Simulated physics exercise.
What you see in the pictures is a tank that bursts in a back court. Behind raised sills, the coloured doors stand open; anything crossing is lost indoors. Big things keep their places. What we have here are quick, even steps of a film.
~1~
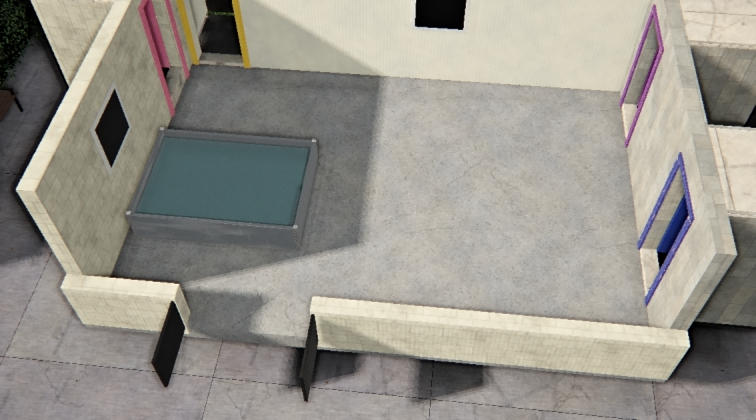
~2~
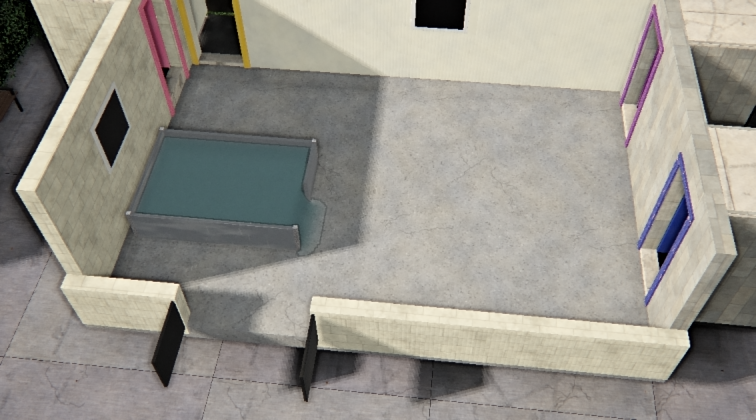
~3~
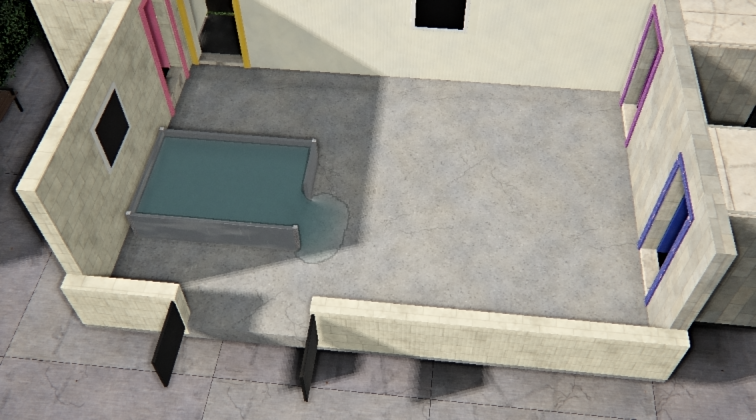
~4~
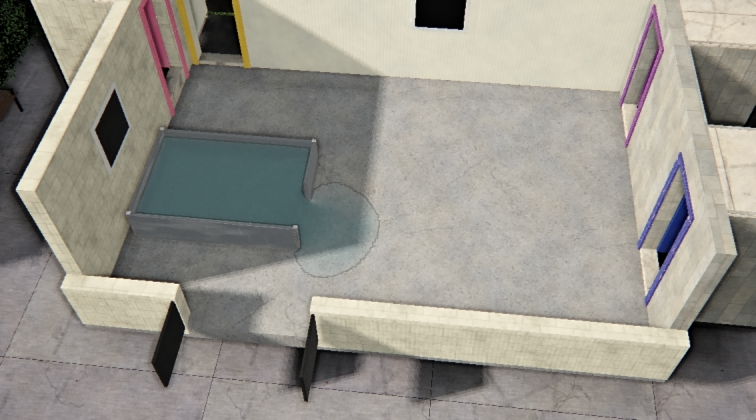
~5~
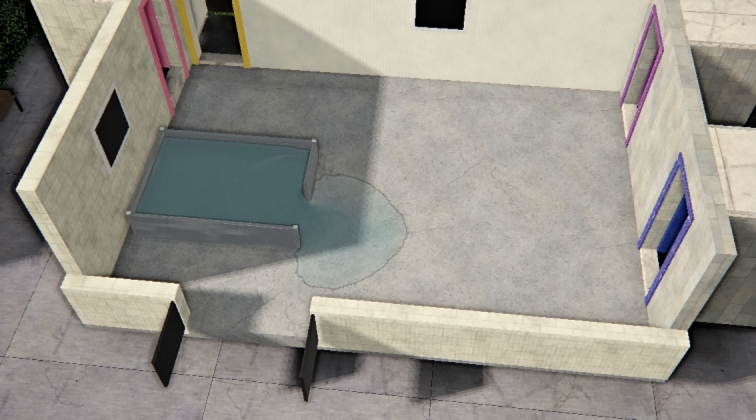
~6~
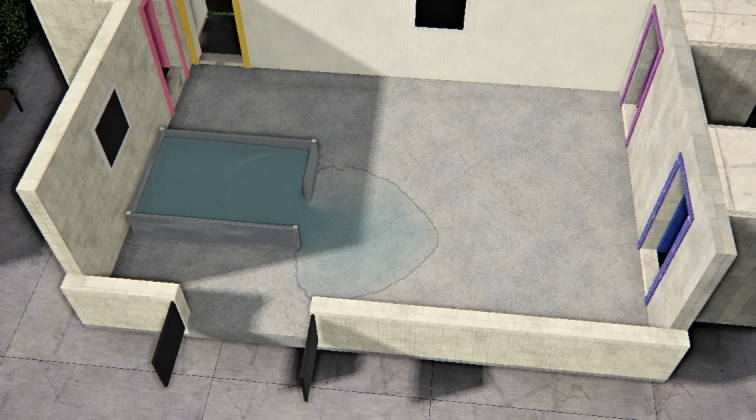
The video shows a rectangular tank of still water in a walled court with coloured openings; then water pours out through a gap in its right side and spreads rightward across the grey floor in a widening, rounded sheet.
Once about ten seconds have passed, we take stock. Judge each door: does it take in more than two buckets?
As I see it, most likely the yellow door gets two buckets or less; most likely the purple door gets two buckets or less; most likely the blue door gets too much water; most likely the pink door gets two buckets or less.
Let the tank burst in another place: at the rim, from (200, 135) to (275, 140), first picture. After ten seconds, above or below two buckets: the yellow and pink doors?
Outcome - yellow door breaks the threshold, pink door comes in lower.
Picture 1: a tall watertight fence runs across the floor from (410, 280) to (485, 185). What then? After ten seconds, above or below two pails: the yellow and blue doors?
So the yellow door doesn't get there, and the blue door doesn't get there as well.
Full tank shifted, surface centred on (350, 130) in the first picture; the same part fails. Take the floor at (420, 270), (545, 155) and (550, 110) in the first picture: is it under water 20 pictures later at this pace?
Spared, hit, hit.
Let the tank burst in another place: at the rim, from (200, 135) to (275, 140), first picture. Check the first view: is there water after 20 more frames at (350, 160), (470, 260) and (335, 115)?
The first spot is spared, the second spared and the third soaked.
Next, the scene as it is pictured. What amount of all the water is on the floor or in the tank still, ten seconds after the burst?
96 percent or thereabouts.
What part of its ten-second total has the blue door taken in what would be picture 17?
By then roughly 0 percent of the ten-second total is in.
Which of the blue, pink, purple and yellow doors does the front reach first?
My answer: The blue one.
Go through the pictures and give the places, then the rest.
The first frame shows still water in the water tank at (226, 180).
In the second frame, water pours out at (301, 220) and has run to (308, 251).
In the third frame, water pours out at (301, 220) and has run to (342, 208).
In the fourth frame, the front is at (373, 219), out from the gap at (301, 221).
In the fifth frame, the front is at (397, 242), out from the gap at (301, 220).
In the sixth frame, the front is at (431, 242), out from the gap at (301, 220).
A moment on, water covers 20 % of the floor; the yellow door not reached, the purple door not reached, the blue door not reached, the pink door not reached.
Next, water covers 35 % of the floor; the yellow door not reached, the purple door not reached, the blue door not reached, the pink door not reached.
Then, water covers 50 % of the floor; the yellow door not reached, the purple door not reached, the blue door under two buckets in, the pink door not reached.
Later, water covers 55 % of the floor; the yellow door not reached, the purple door wet at the sill, nothing in, the blue door over two buckets in, the pink door not reached.
In the end, water covers 70 % of the floor; the yellow door not reached, the purple door wet at the sill, nothing in, the blue door over two buckets in, the pink door not reached.
